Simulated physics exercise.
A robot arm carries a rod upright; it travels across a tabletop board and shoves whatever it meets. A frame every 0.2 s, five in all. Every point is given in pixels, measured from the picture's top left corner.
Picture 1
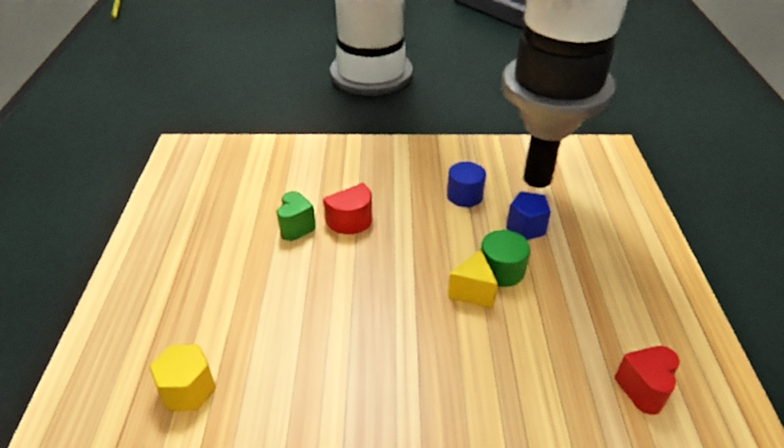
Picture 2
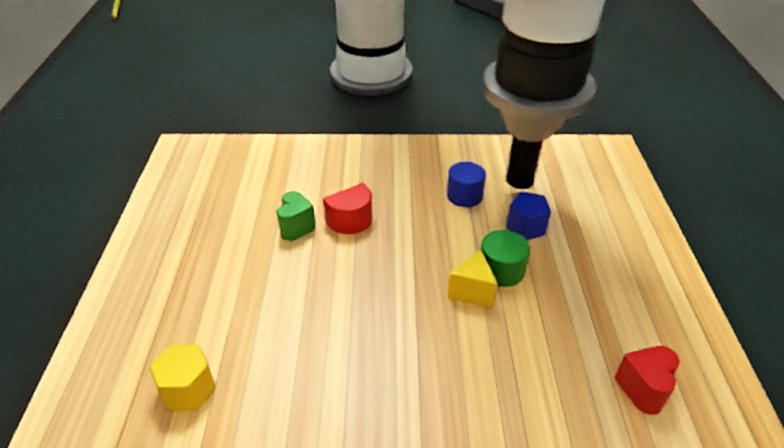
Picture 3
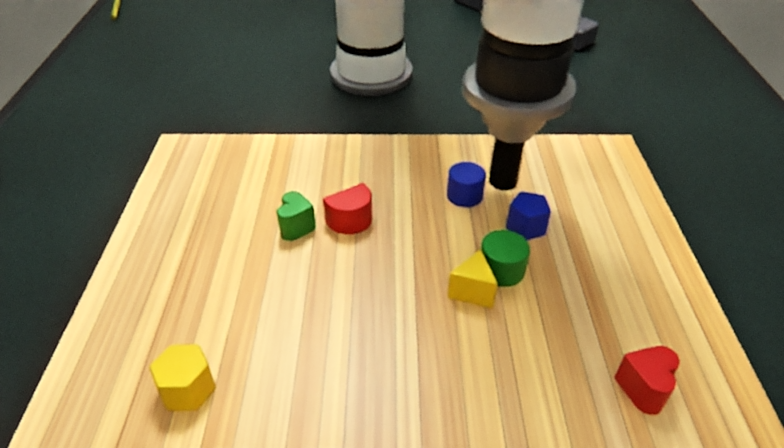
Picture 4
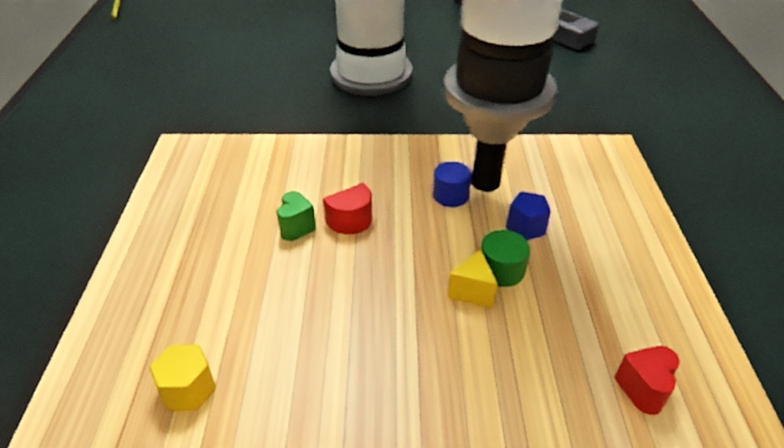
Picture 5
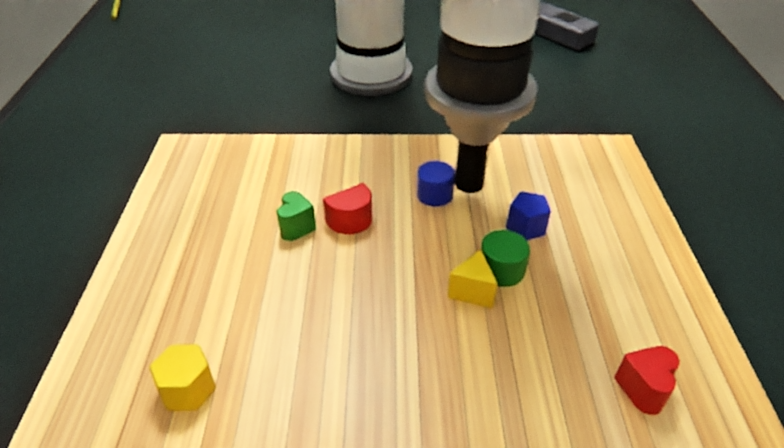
In the video, a robot arm with a dark rod moves left above a wooden board scattered with colored blocks, then pushes the blue cylinder a short way left toward the red half-round block, while the other blocks stay still.
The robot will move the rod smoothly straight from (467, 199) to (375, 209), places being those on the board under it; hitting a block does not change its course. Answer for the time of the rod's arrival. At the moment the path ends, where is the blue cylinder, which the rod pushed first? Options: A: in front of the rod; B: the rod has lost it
B
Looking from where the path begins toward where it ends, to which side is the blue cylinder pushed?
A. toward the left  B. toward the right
B.
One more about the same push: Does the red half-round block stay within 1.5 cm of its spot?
I expect so.
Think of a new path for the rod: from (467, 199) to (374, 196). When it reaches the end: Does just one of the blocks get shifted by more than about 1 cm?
That would be a yes.
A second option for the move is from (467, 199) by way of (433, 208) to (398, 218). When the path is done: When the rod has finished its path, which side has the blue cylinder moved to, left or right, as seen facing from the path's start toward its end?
The blue cylinder is shifted sideways to the right, facing along the path from start to end.
What follows on the original path. One third of the way, rod at (437, 187); blue cylinder at (407, 168).
Two thirds of the way, rod at (406, 190); blue cylinder at (384, 165).
At the end, rod at (375, 194); red half-round block at (342, 199); blue cylinder at (370, 164); blue pentagonal block in place.
